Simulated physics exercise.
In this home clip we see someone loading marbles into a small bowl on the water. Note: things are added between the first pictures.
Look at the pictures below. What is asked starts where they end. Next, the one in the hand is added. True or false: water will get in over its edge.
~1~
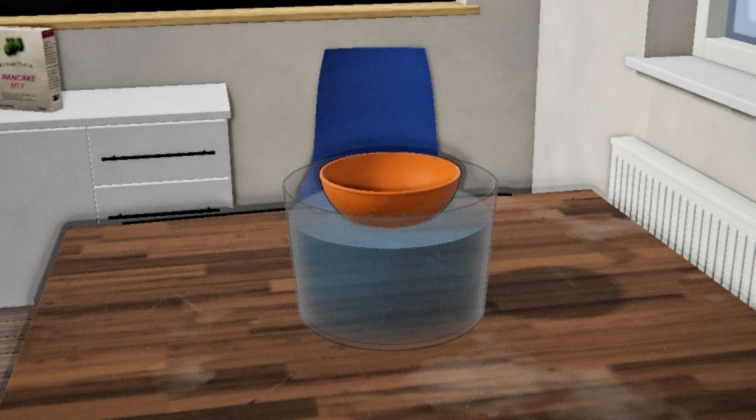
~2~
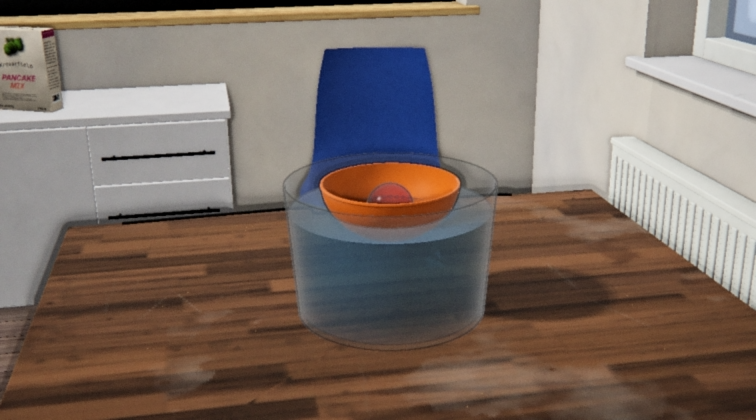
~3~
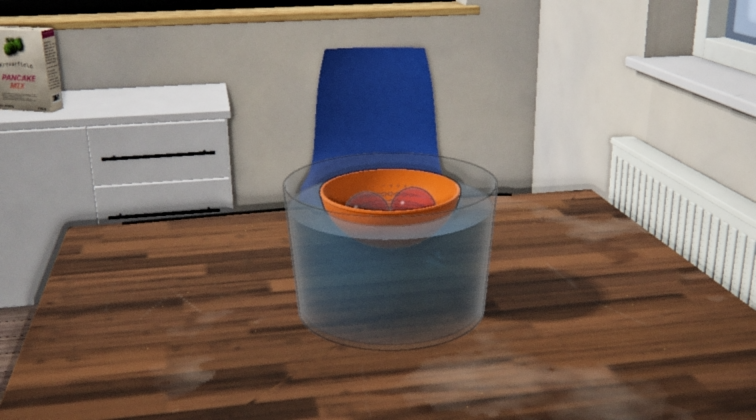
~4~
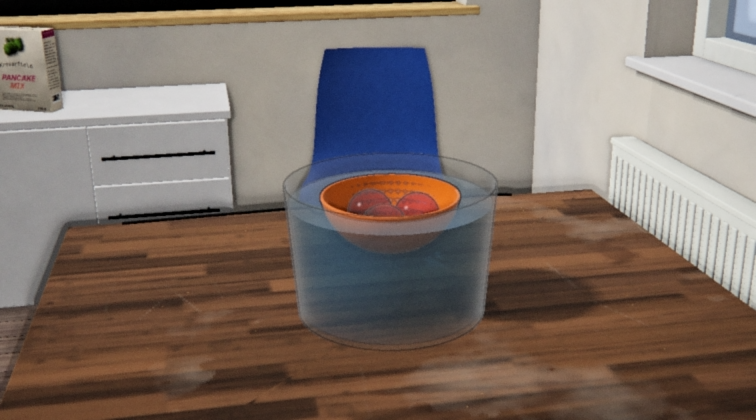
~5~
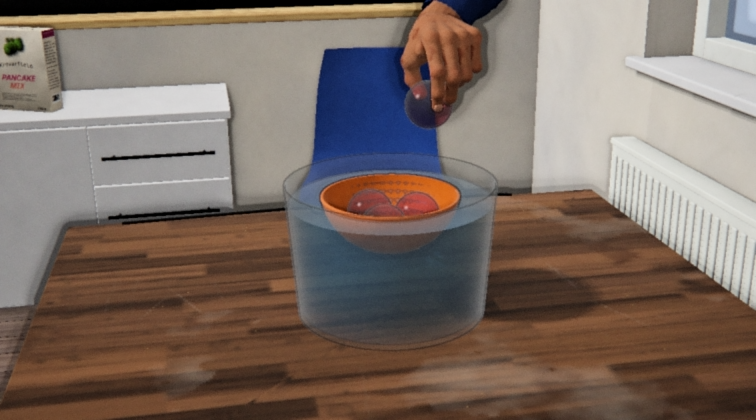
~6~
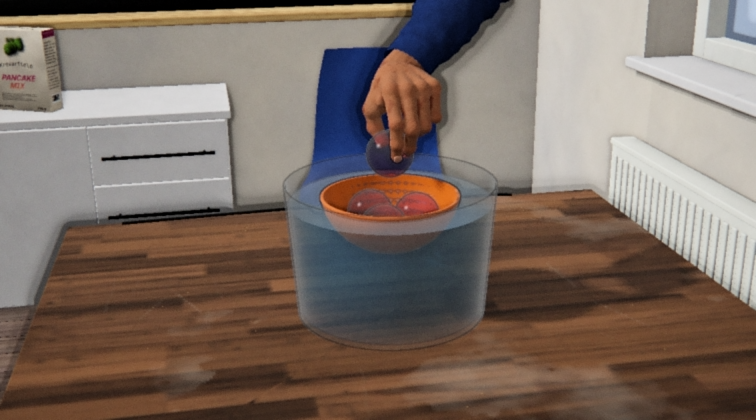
True.
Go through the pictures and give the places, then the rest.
Small bowl (390, 173) empty; most of its side above the surface, in the first picture.
Small bowl (390, 184) with one aboard; about half of its side above the surface, in the second picture.
Small bowl (390, 191) with two aboard; about a third of its side above the surface, in the third picture.
Small bowl (390, 196) with three aboard; hardly any of its side above the surface, in the fourth picture.
Small bowl (390, 196) with three aboard; hardly any of its side above the surface; the next glass marble in the hand at (429, 104), in the fifth picture.
Small bowl (390, 196) with three aboard; hardly any of its side above the surface; the next glass marble in the hand at (390, 153), in the sixth picture.
Soon after, the glass marble is in and the small bowl dips.
Later, water pours in over its edge.
In the end, the small bowl lies on the bottom with its load.
